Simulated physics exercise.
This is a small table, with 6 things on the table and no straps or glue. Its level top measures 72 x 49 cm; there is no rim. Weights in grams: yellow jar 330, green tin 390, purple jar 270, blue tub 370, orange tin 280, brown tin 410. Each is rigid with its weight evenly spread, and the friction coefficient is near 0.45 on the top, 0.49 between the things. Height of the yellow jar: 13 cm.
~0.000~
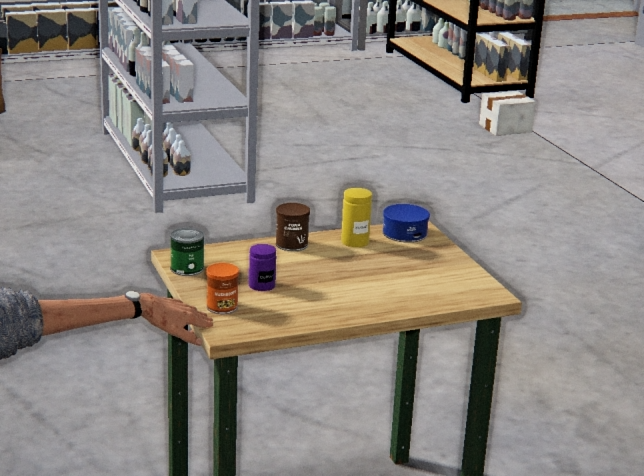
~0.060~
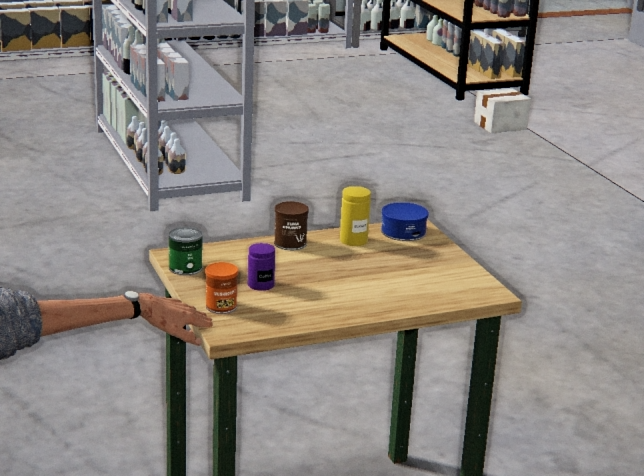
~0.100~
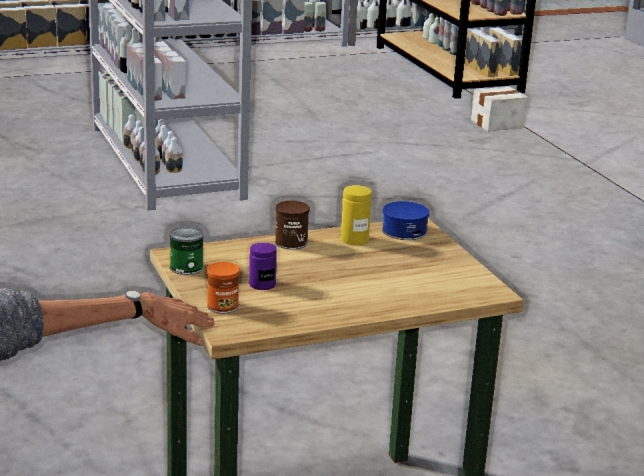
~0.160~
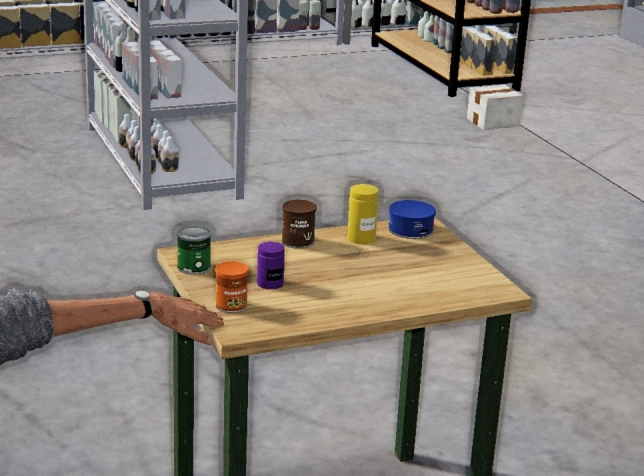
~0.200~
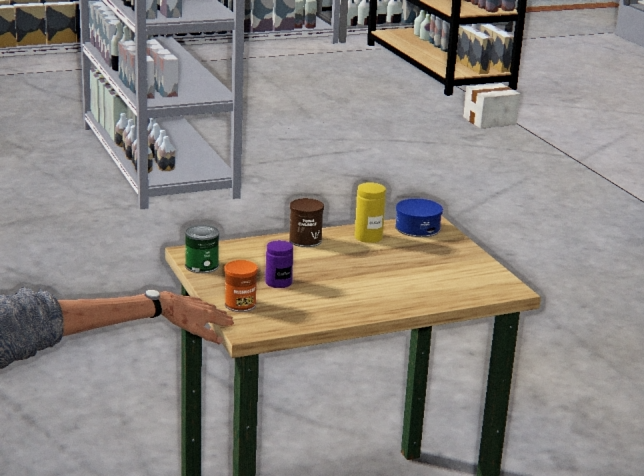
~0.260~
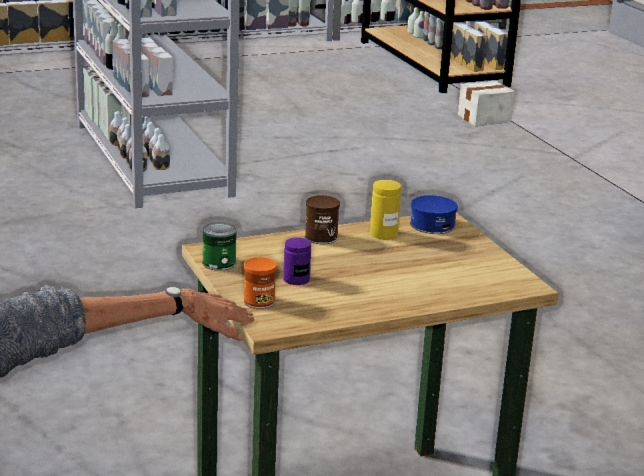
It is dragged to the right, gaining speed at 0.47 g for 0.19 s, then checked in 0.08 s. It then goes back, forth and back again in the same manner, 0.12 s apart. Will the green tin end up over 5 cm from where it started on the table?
The green tin holds its spot.
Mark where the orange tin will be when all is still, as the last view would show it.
At about (219, 289).
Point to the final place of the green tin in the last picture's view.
Near (181, 251).
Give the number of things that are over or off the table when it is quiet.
In all, 0.
After 0.76 s, things are still on the move.
After 1.16 s, table shifted 12 cm; green tin moved 4 cm near (247, 242); blue tub moved 4 cm; yellow jar moved 4 cm.
In the end (2.2 s), all 6 under 5 cm from the start. In the last view, green tin near (181, 251).
